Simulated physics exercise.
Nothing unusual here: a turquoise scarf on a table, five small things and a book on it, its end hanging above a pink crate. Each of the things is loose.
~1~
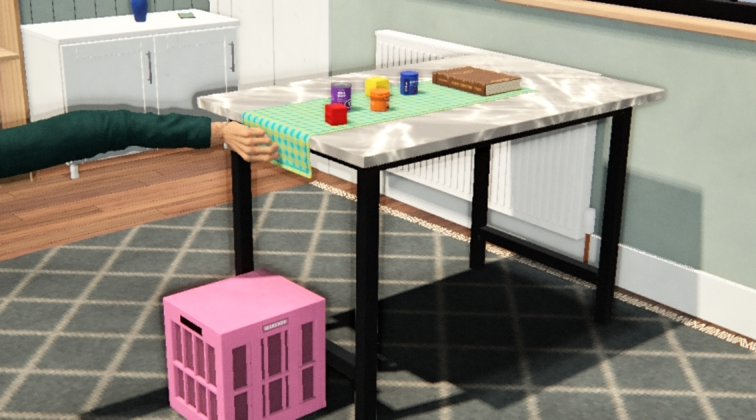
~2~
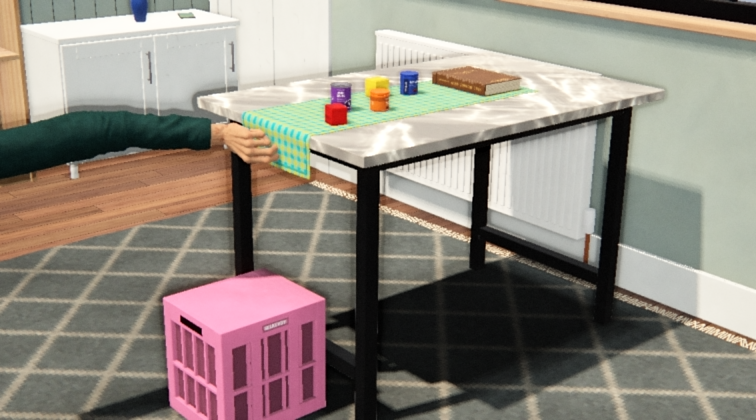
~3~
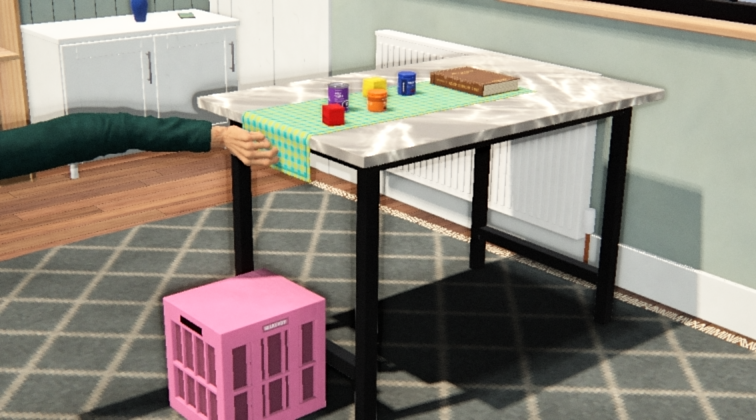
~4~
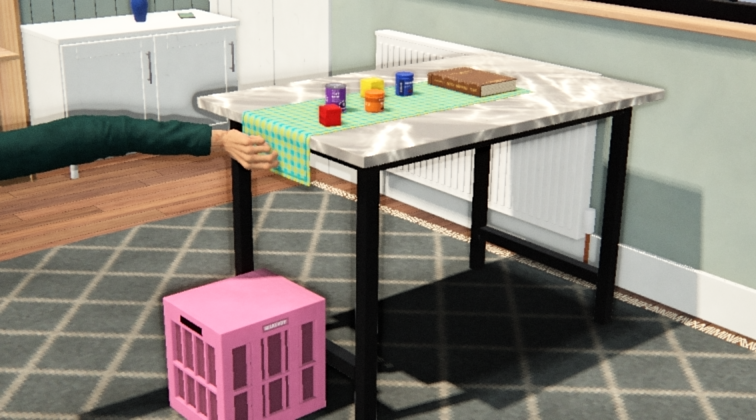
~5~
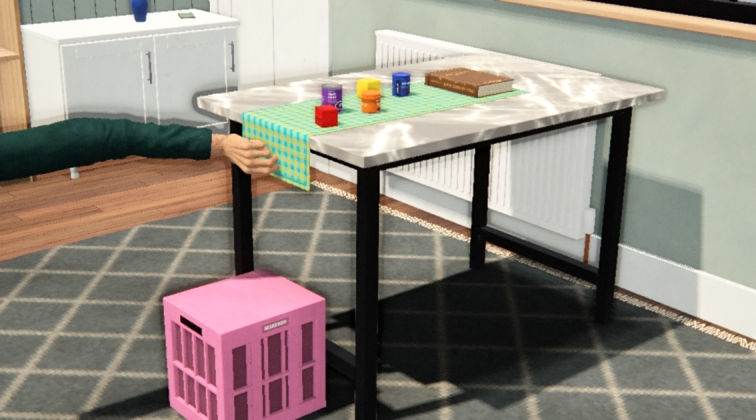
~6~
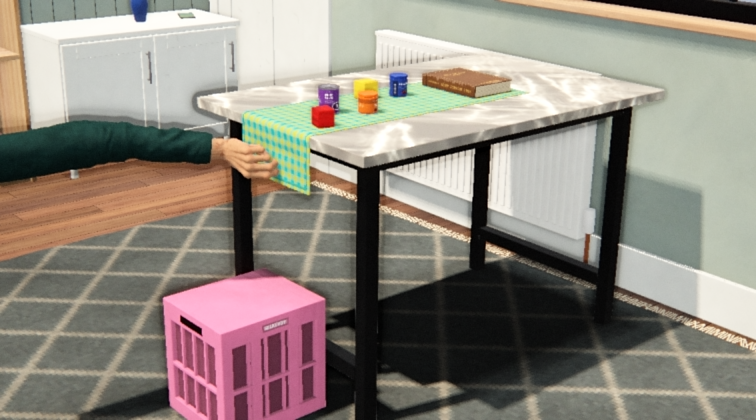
A hand in a dark green sleeve slowly drew a turquoise checked scarf a little way over the table's left edge, above a pink crate, and the small colourful things and brown book shifted left with it.
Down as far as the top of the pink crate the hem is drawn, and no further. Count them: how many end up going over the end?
Gone: Three.
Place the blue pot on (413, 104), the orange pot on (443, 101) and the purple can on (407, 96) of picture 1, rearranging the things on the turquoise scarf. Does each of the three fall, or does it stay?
The blue pot stays put; the orange pot stays put; the purple can stays put.
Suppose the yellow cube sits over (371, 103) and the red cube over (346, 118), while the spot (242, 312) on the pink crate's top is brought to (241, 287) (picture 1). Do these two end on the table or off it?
The yellow cube stays aboard, and the red cube does not stay aboard.
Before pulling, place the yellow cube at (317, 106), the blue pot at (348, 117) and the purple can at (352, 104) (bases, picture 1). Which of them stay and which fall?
The yellow cube ends up knocked off; the blue pot ends up knocked off; the purple can ends up knocked off.
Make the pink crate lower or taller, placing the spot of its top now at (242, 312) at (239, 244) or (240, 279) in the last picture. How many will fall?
Then 1 and 2.
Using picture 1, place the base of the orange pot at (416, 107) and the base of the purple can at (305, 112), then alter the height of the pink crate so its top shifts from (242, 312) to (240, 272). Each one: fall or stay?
Result: Orange pot still there, purple can gone.
Soon after, hem near (274, 247); red cube gone.
After that, hem on the crate; red cube, purple can and orange pot gone.
In the end, hem on the crate; red cube, purple can and orange pot gone. It carries off three.
